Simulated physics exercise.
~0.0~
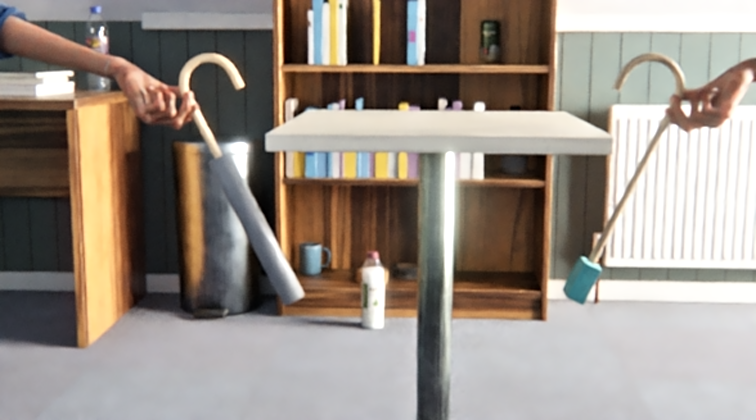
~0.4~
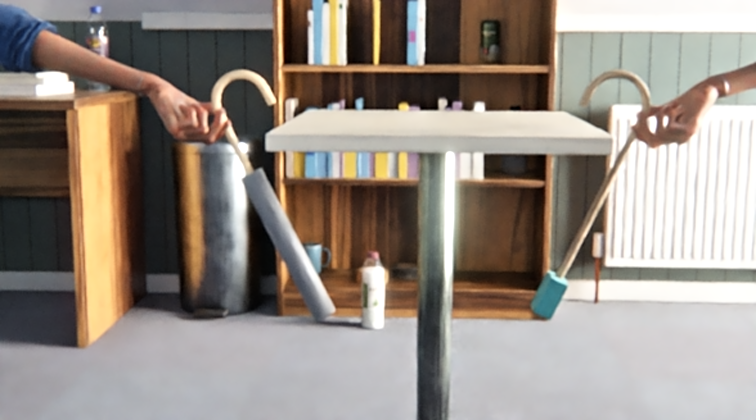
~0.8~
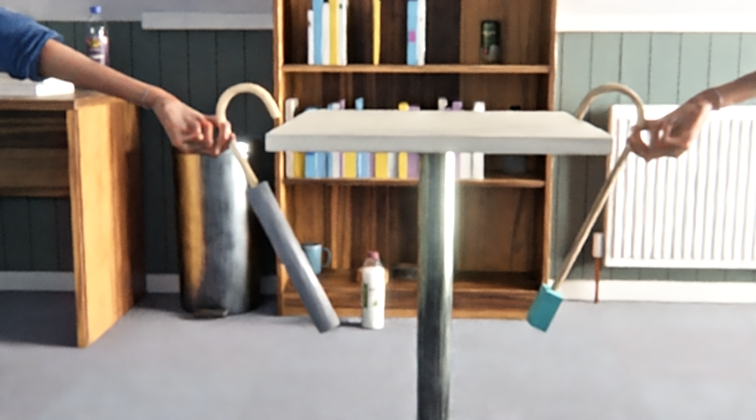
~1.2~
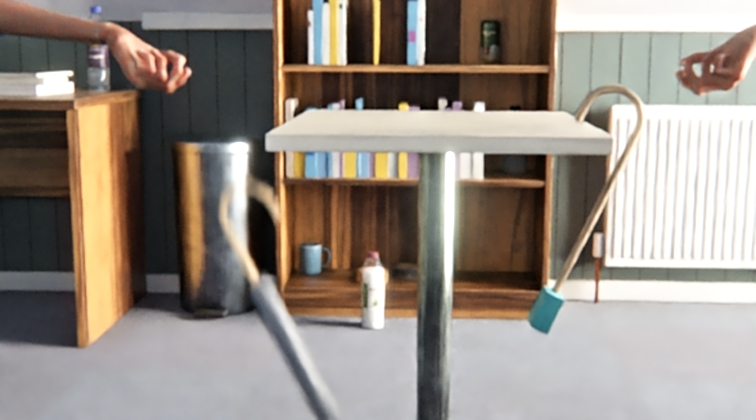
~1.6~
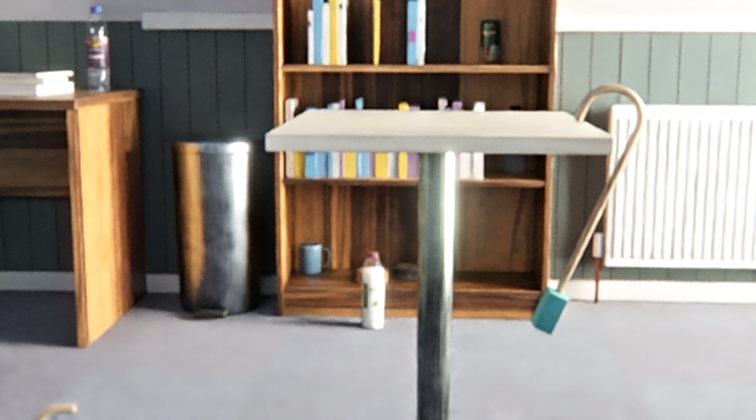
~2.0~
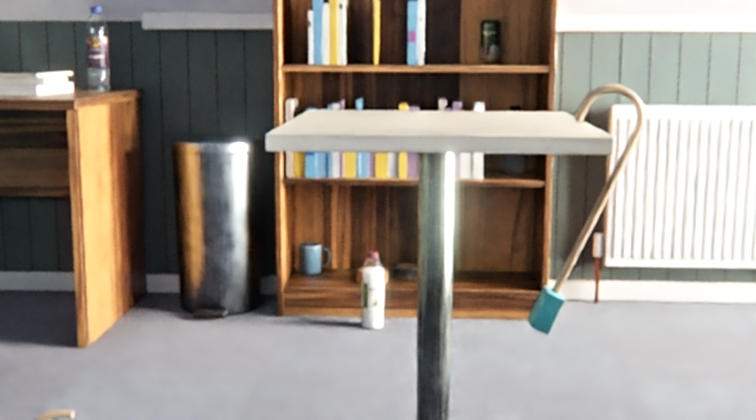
At the start, two hands hold a grey umbrella on the left and a cane-like stick with a turquoise brush end on the right, either side of a small table. Both hands move inward and lower the objects slightly, bringing the curved handles to the table's opposite edges. Then the hands let go and draw back. The grey umbrella drops from the left edge, while the turquoise brush stays hooked on the right. The umbrella falls to the floor, with only part of its handle visible at the bottom left, and the brush hangs still from the table.
